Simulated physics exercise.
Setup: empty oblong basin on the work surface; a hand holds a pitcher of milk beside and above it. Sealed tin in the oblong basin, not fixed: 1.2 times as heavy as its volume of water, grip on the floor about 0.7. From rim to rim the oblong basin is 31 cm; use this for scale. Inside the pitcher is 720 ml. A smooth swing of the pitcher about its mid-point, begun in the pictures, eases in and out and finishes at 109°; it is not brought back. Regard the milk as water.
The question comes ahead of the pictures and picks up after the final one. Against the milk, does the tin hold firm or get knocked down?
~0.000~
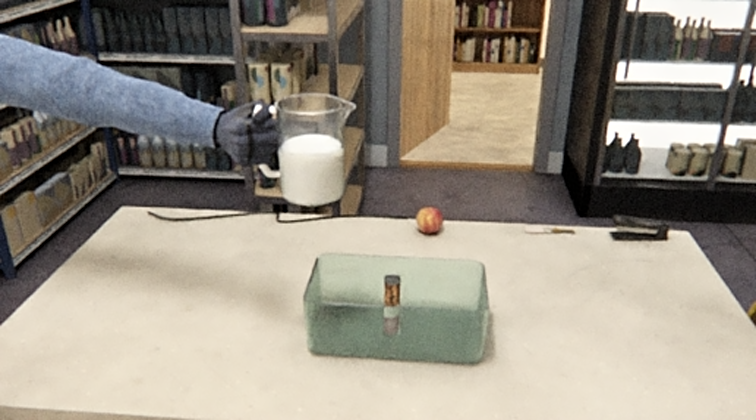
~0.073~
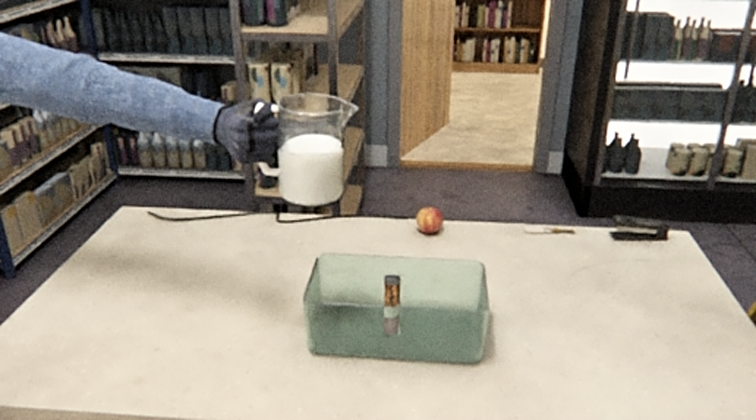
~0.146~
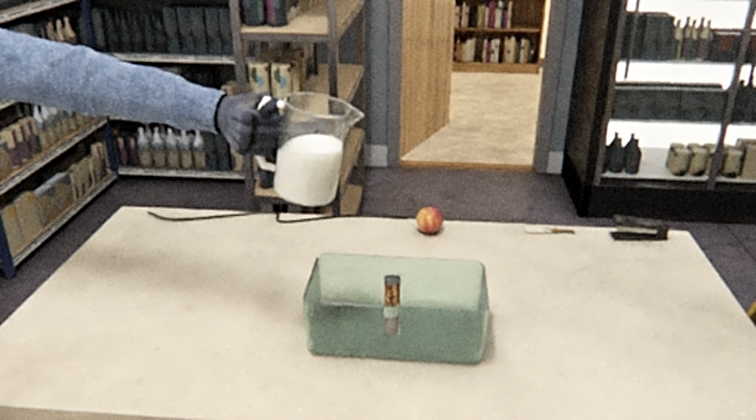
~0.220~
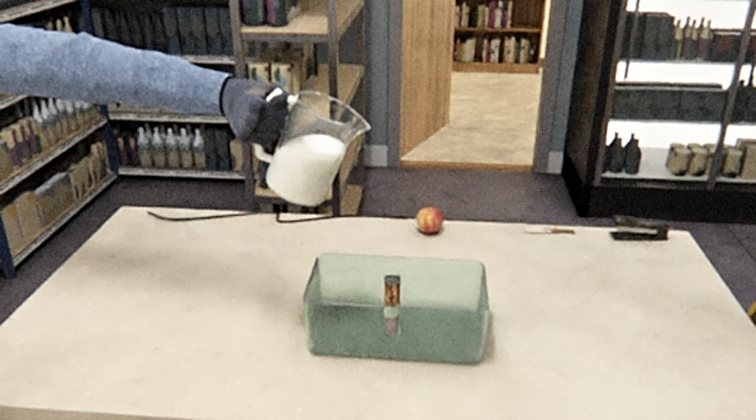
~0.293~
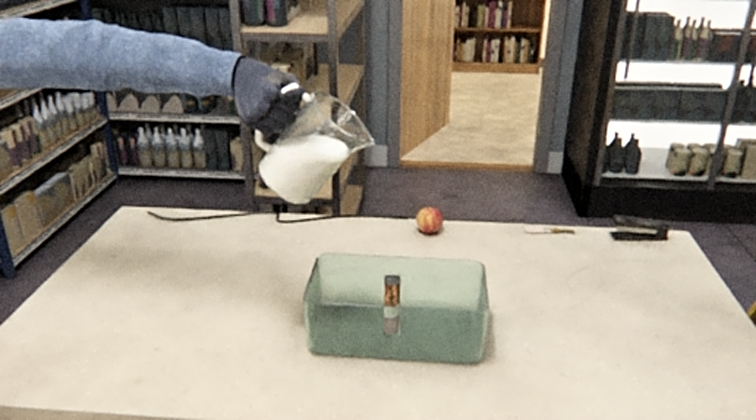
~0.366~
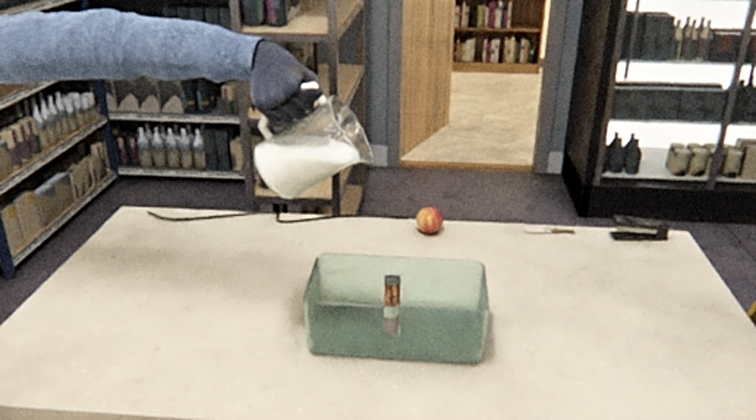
It holds firm.
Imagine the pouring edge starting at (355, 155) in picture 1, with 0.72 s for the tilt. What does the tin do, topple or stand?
Then it tips over.
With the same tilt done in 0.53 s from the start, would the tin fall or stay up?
The tin would stay balanced.
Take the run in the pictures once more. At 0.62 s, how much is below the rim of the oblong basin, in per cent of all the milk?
I reckon close to 2 percent of it.
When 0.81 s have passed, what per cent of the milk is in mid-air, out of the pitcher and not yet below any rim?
Estimate: About 32 in a hundred.
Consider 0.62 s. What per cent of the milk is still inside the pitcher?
Roughly 66 %.
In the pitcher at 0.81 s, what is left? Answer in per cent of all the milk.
Roughly 20 per cent.
Then, 0.62 s in, the tilt is 104° and 67 per cent is still to pour; the tin stands where it began.
Then, 0.81 s in, the tilt is 109° and 19 per cent is still to pour; the tin stands where it began.
Then, 1.01 s in, the tilt is 109° and 3 per cent is still to pour; the tin stands where it began.
Then, 1.22 s in, the tilt is 109° and 0 per cent is still to pour; the tin stands where it began.
Finally, the tin stands where it began.
